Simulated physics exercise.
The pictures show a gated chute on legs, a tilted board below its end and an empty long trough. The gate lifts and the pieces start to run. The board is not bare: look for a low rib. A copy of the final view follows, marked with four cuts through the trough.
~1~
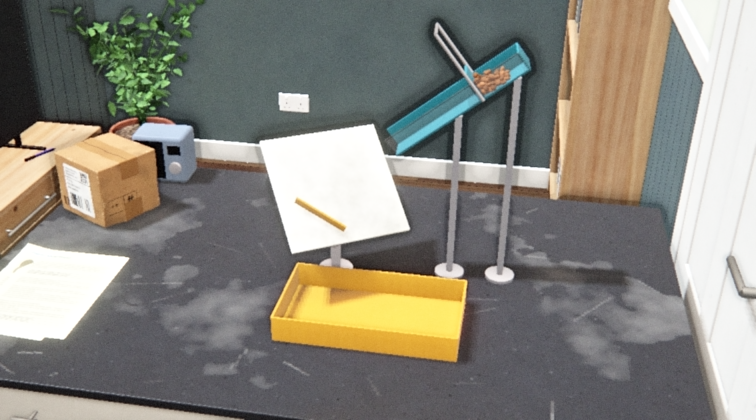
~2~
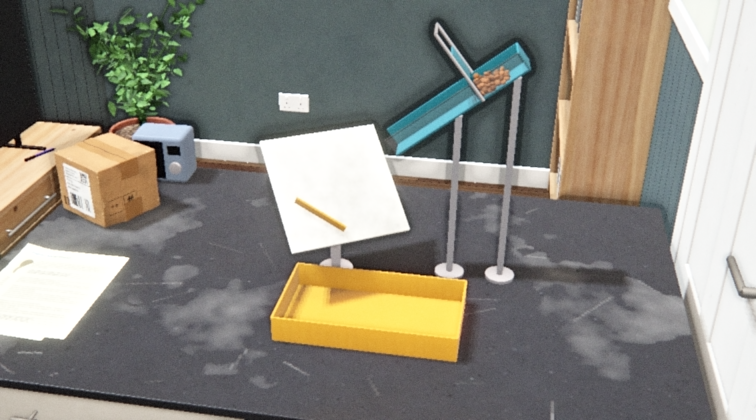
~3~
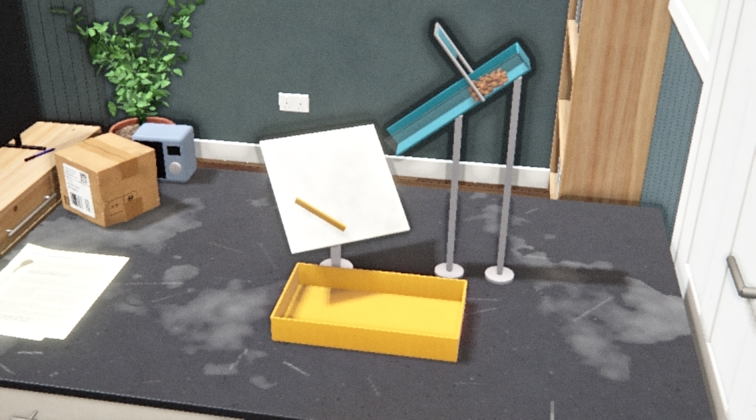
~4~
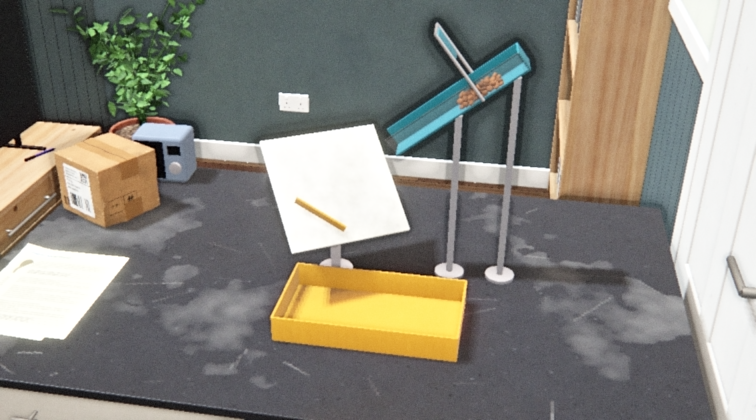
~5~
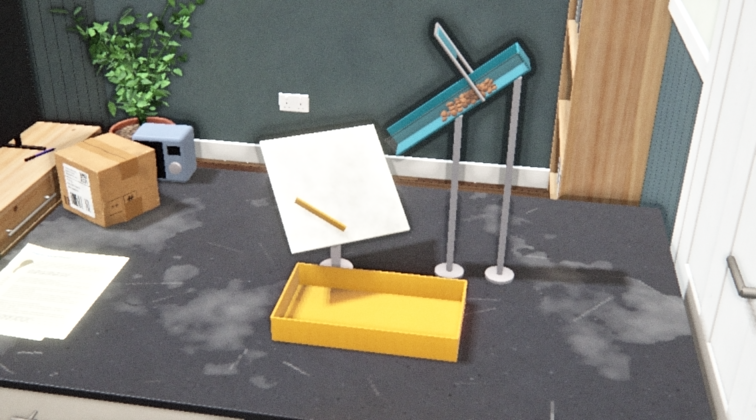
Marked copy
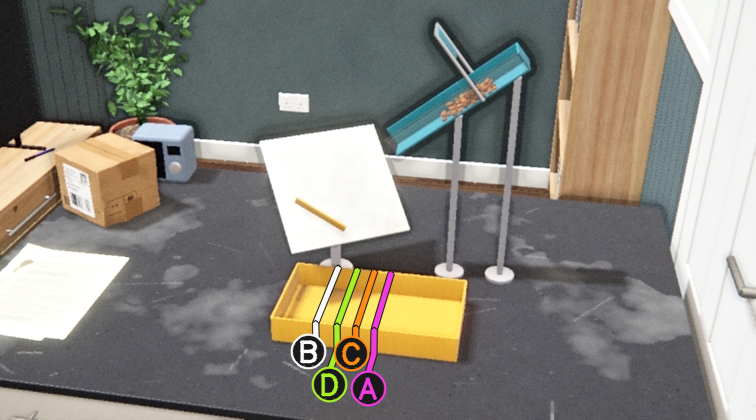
Teal chute on tall legs with its gate lifting slightly, small brown pieces starting to slide down past it above a tilted white board.
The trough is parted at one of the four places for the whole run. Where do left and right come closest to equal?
C works best here.
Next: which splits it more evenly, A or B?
Line A.
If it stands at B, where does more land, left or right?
More lands on the right.
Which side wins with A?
More lands on the left.
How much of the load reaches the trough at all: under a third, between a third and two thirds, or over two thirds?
Over two thirds.
On the marked copy, line A crosses the front rim at (374, 329); line B crosses the front rim at (315, 322); line C crosses the front rim at (355, 327); line D crosses the front rim at (337, 325).
If A is chosen, of what is caught, the larger part on the left of the divider, about a tenth on the right.
If B is chosen, of what is caught, not one piece on the left of the divider, every piece on the right.
If C is chosen, of what is caught, roughly half on the left of the divider, roughly half on the right.
If D is chosen, of what is caught, about a tenth on the left of the divider, almost all on the right.
